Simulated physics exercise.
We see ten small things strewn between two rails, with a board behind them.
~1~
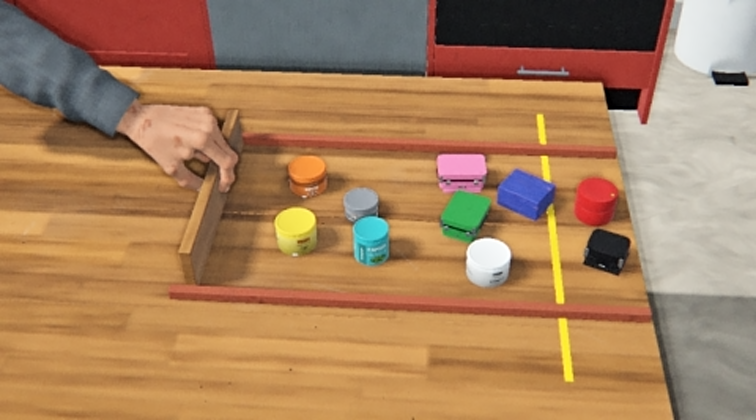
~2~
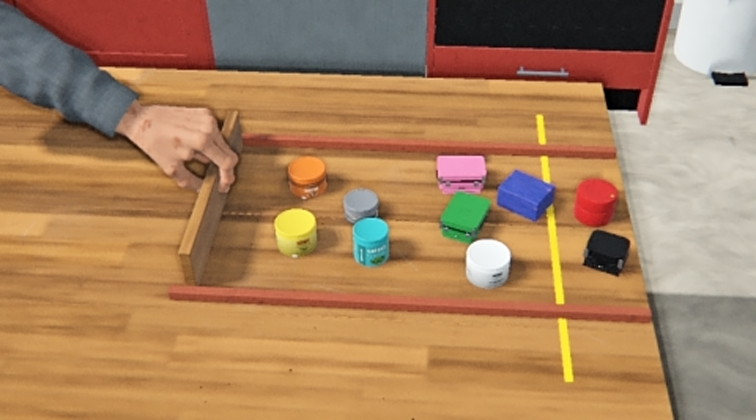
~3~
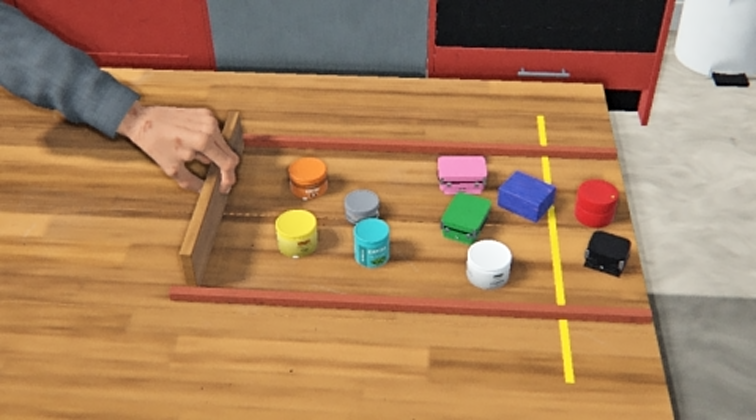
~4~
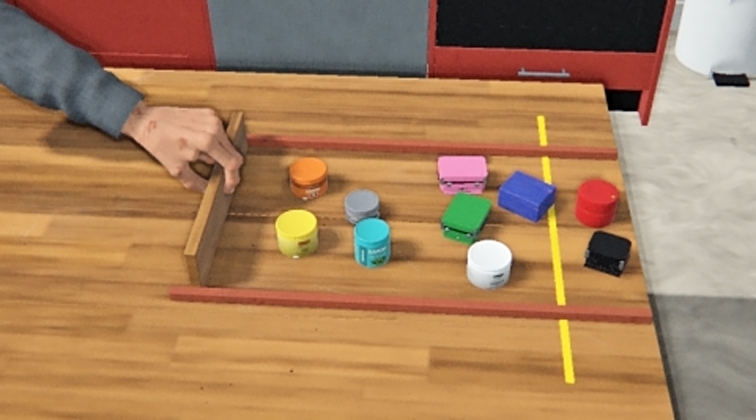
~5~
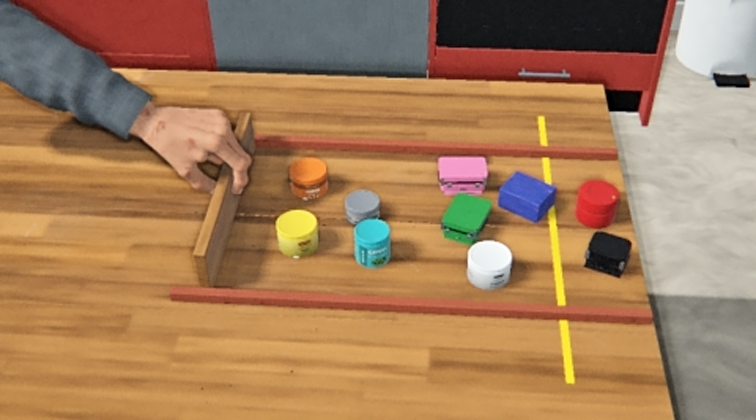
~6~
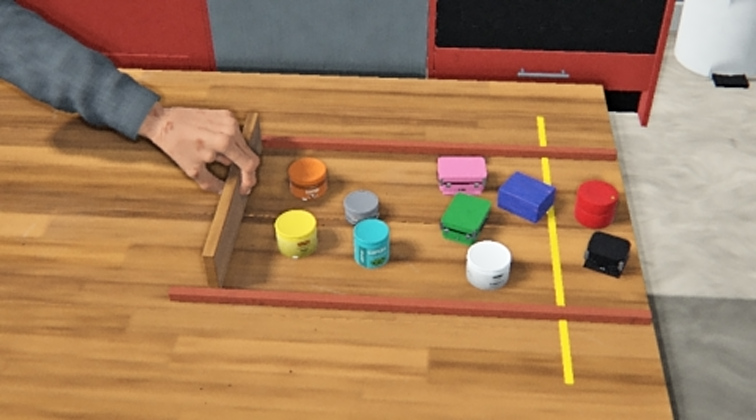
A hand slid a wooden board slightly to the right between two red rails, while the small colourful tubs and boxes in front of it, some near a yellow line, stayed where they were.
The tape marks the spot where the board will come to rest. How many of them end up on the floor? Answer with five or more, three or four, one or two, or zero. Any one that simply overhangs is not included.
The count that falls is one or two.
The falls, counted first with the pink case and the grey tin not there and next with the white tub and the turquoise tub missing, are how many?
Fallen: 1 in the first try, 1 in the other.
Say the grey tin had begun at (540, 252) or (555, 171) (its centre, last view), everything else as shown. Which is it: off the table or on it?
One place after the other: It keeps its spot; it keeps its spot.
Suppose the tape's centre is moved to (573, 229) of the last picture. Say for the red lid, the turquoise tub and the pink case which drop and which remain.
Red lid goes off, turquoise tub stays put, pink case stays put.
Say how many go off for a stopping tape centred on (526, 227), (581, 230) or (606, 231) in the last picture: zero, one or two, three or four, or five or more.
First none, next 3 or 4, finally 5 or more.
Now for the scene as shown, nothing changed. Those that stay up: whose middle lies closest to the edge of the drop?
Ending up nearest is the blue block.
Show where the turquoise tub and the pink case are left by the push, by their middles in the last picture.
Looks like one lands around (577, 266), and the other around (562, 166).
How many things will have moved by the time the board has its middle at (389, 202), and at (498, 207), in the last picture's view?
4 by the first point, 9 by the second.
A little later, none off yet; black case at rest near (607, 255); red lid at rest near (596, 205); blue block at rest near (526, 197).
Next, none off yet; black case at rest near (607, 255); red lid at rest near (596, 205); blue block moving near (534, 193).
When it is over, the number that fall off is one or two; down, red lid.
